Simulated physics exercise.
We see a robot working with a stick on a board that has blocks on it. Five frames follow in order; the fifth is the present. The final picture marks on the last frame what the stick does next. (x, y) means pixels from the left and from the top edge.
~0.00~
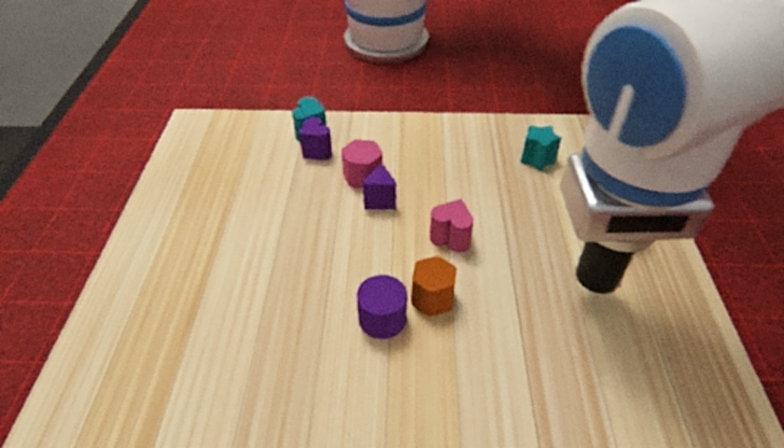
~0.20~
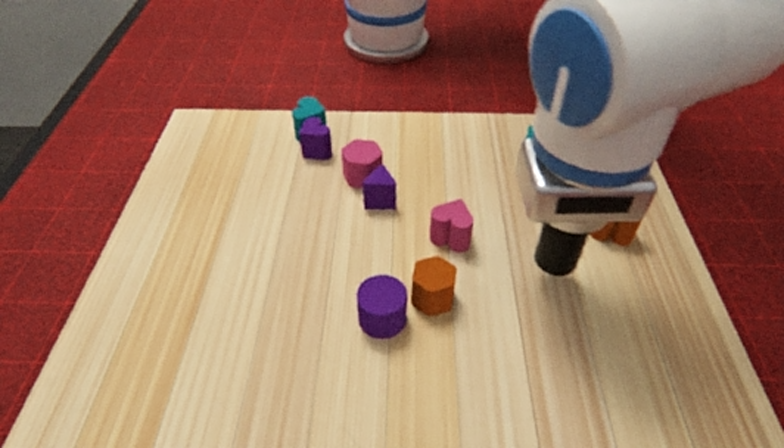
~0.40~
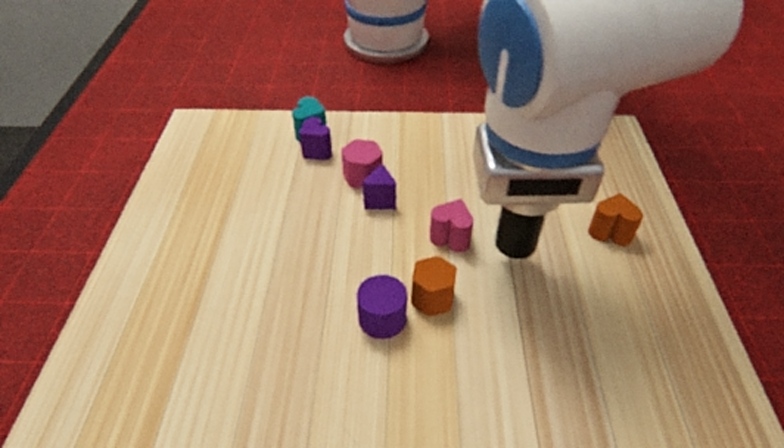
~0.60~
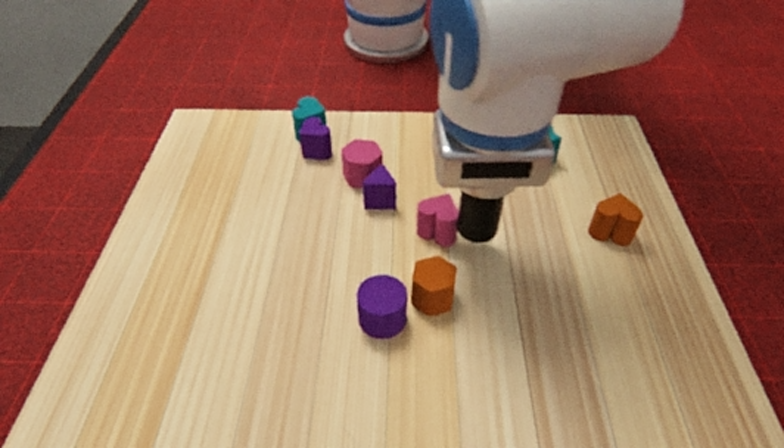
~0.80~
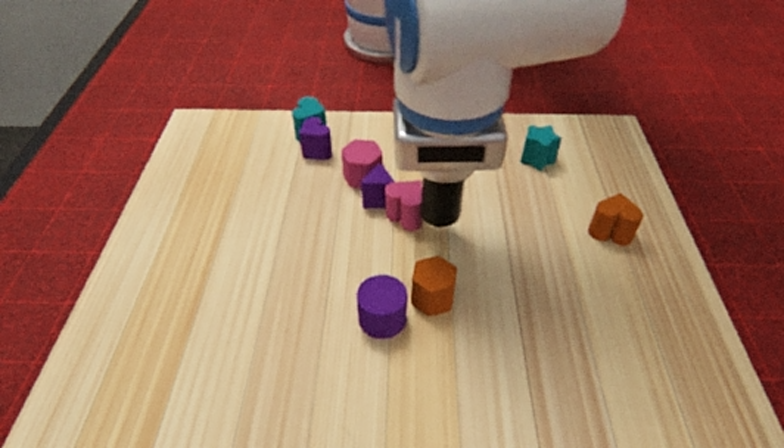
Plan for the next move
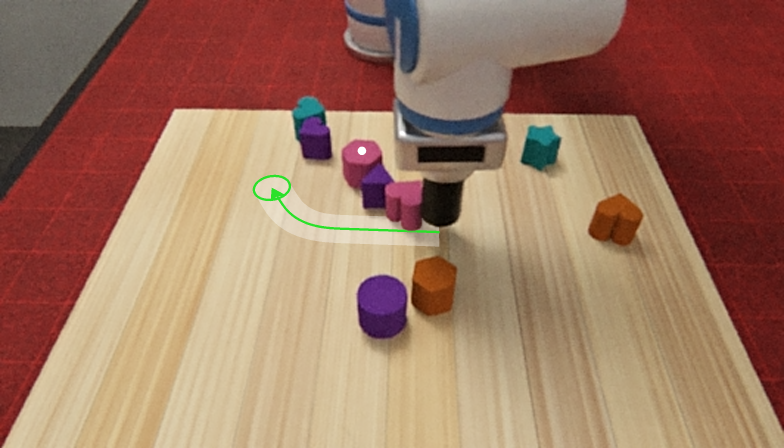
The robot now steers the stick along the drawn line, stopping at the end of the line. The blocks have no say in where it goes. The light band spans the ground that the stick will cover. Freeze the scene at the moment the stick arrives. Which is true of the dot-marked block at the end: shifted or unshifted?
Here the dot-marked block moves off its spot.
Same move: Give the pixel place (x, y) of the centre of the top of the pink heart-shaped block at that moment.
It sits at (352, 180).
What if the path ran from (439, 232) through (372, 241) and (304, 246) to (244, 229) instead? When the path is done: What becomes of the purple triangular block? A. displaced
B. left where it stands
My pick is A.
The line goes from (439, 232) through (371, 230) and (305, 223) to (272, 188); the dot is on the pink hexagonal block.
On the path given first. One third of the way, stick at (369, 211); pink hexagonal block at (357, 142), turned 15° anticlockwise; purple triangular block at (366, 161), turned 30° clockwise; pink heart-shaped block at (356, 181), turned 85° clockwise.
Two thirds of the way, stick at (302, 204); pink hexagonal block at (357, 142), turned 15° anticlockwise; purple triangular block at (366, 160), turned 35° clockwise; pink heart-shaped block at (352, 180), turned 95° clockwise.
At the end, stick at (268, 169); purple heart-shaped block unmoved; pink hexagonal block at (357, 142), turned 15° anticlockwise; purple triangular block at (366, 160), turned 35° clockwise; pink heart-shaped block at (352, 180), turned 95° clockwise; orange hexagonal block unmoved.
